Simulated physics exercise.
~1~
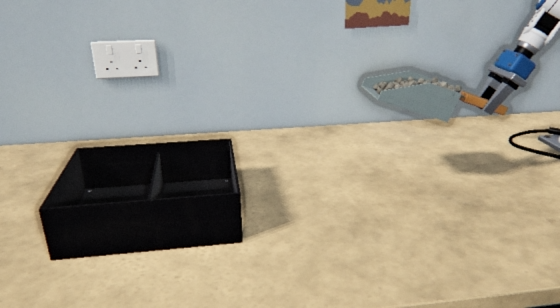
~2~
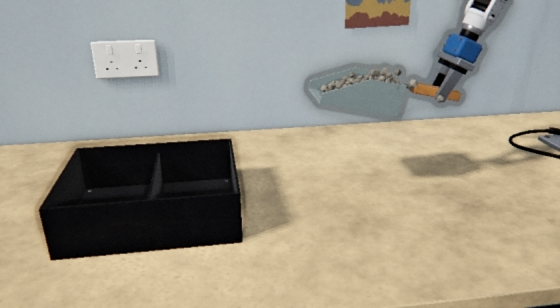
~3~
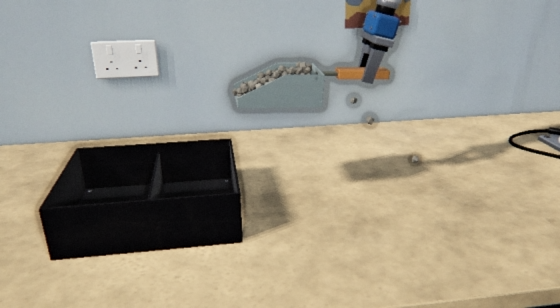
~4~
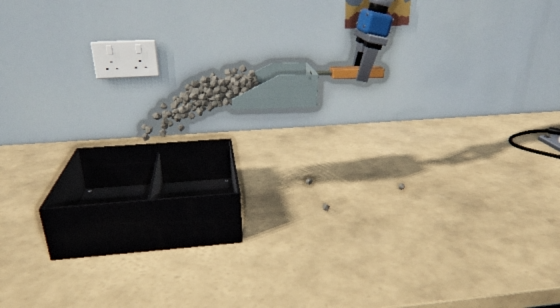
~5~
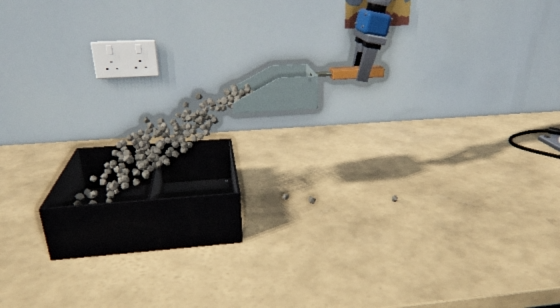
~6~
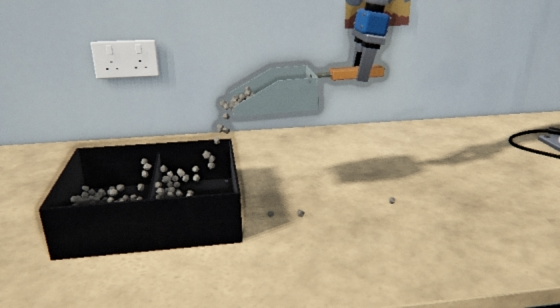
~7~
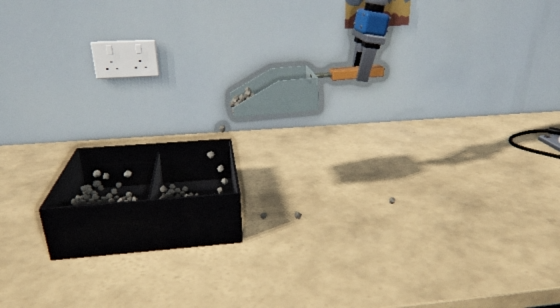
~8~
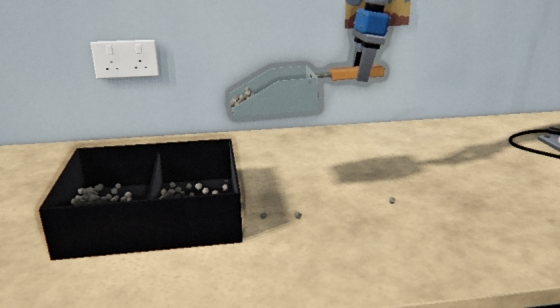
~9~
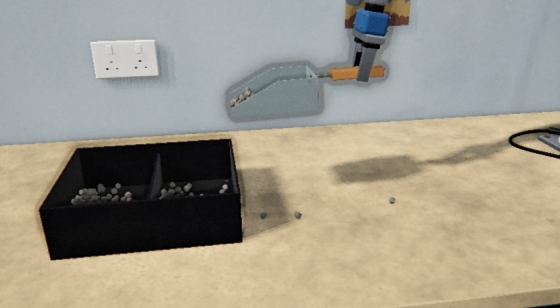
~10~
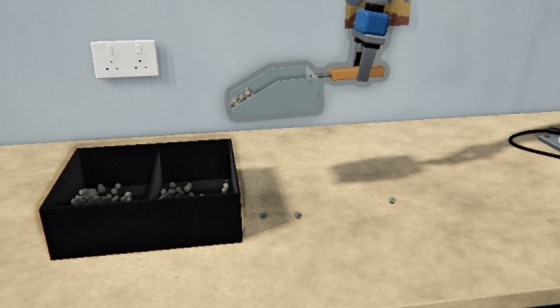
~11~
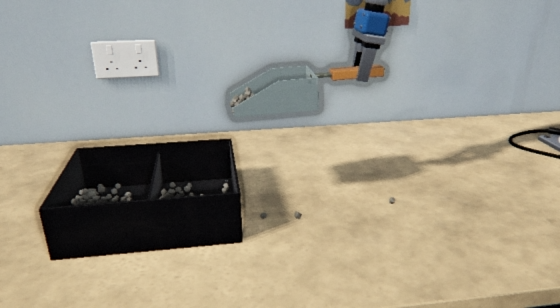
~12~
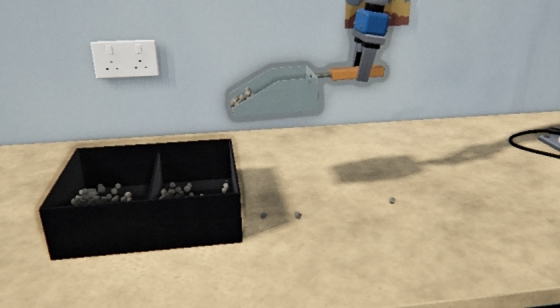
On a pale tabletop by a blue wall, a robot arm swung a scoop of small pebbles left and stopped short of a black divided box; most flew into both compartments, while a few stayed in the scoop and three lay on the table.
